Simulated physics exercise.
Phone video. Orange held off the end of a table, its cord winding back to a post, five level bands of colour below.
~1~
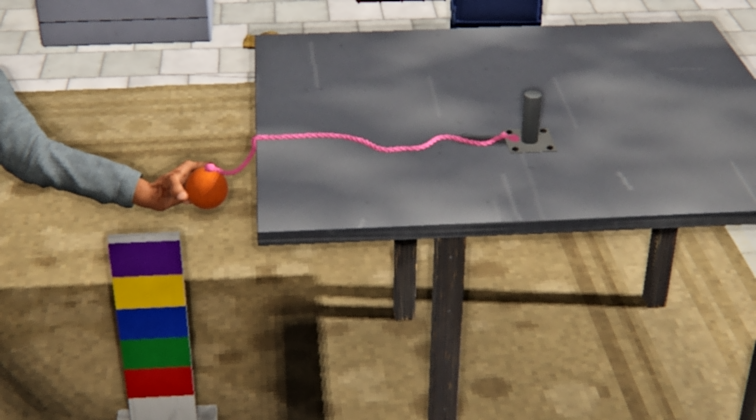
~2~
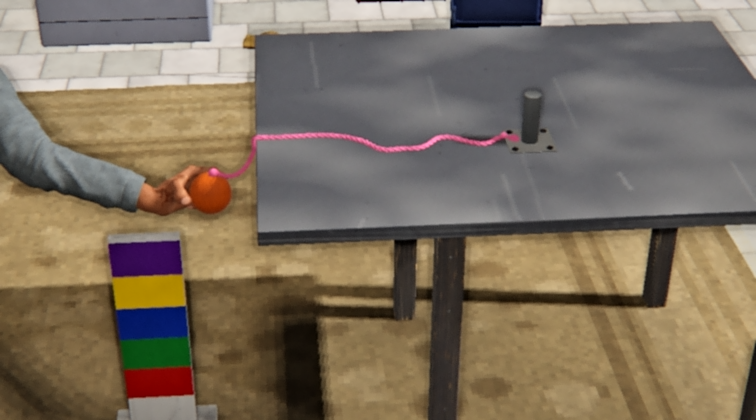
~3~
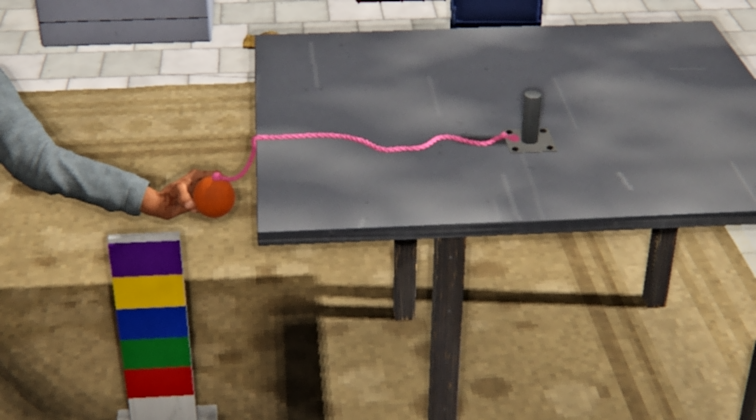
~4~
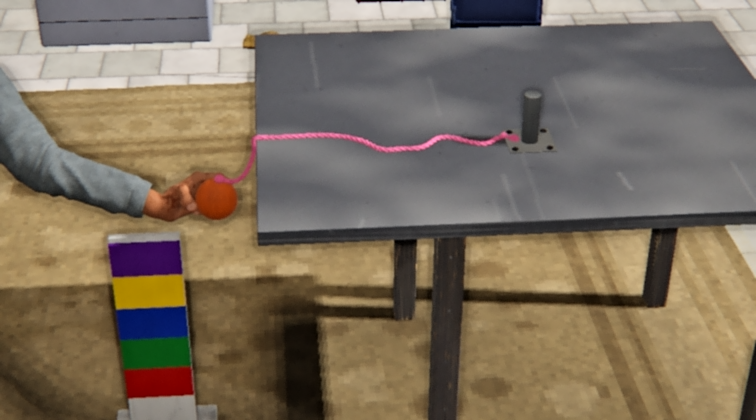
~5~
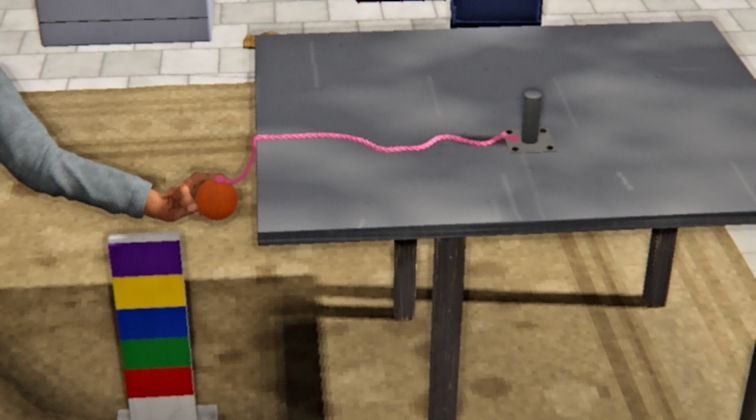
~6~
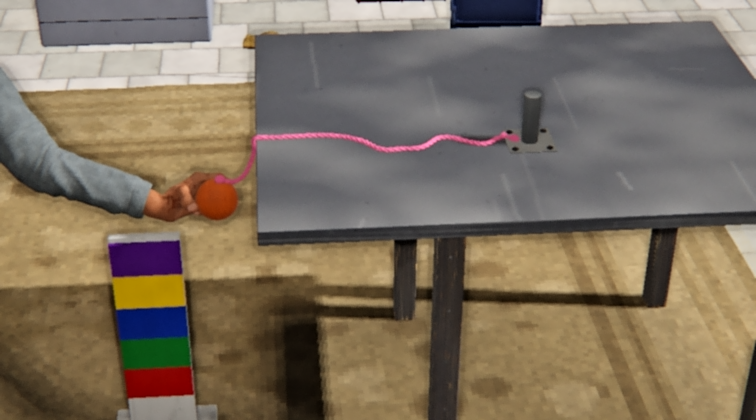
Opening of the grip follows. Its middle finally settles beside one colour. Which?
Purple.
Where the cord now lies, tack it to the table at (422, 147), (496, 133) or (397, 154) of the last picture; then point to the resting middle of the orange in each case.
Going try by try, I'd put it close to (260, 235), then (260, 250), and finally (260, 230).
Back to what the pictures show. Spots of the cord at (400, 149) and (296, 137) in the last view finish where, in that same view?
At (373, 142) for the first, at (259, 145) for the second.
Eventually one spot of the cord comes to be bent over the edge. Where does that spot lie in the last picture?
That point sits at about (290, 137).
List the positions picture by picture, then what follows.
Orange (207, 188); purple (146, 261); yellow (149, 293); blue (153, 324); green (156, 354); red (159, 384), in the first frame.
Orange (211, 193); cord through (497, 139) (437, 139) (380, 149) (323, 135) (257, 141), in the second frame.
Orange (214, 197), in the third frame.
Orange (216, 199); cord through (497, 139) (437, 139) (380, 149) (323, 135) (257, 141), in the fourth frame.
Orange (217, 199), in the fifth frame.
Orange (217, 199); cord through (497, 139) (437, 139) (380, 149) (323, 135) (257, 141), in the sixth frame.
Soon after, orange near (248, 245); level with purple.
After that, orange near (255, 258); level with purple.
In the end, orange near (262, 258); level with purple. Its middle rests at the purple band.
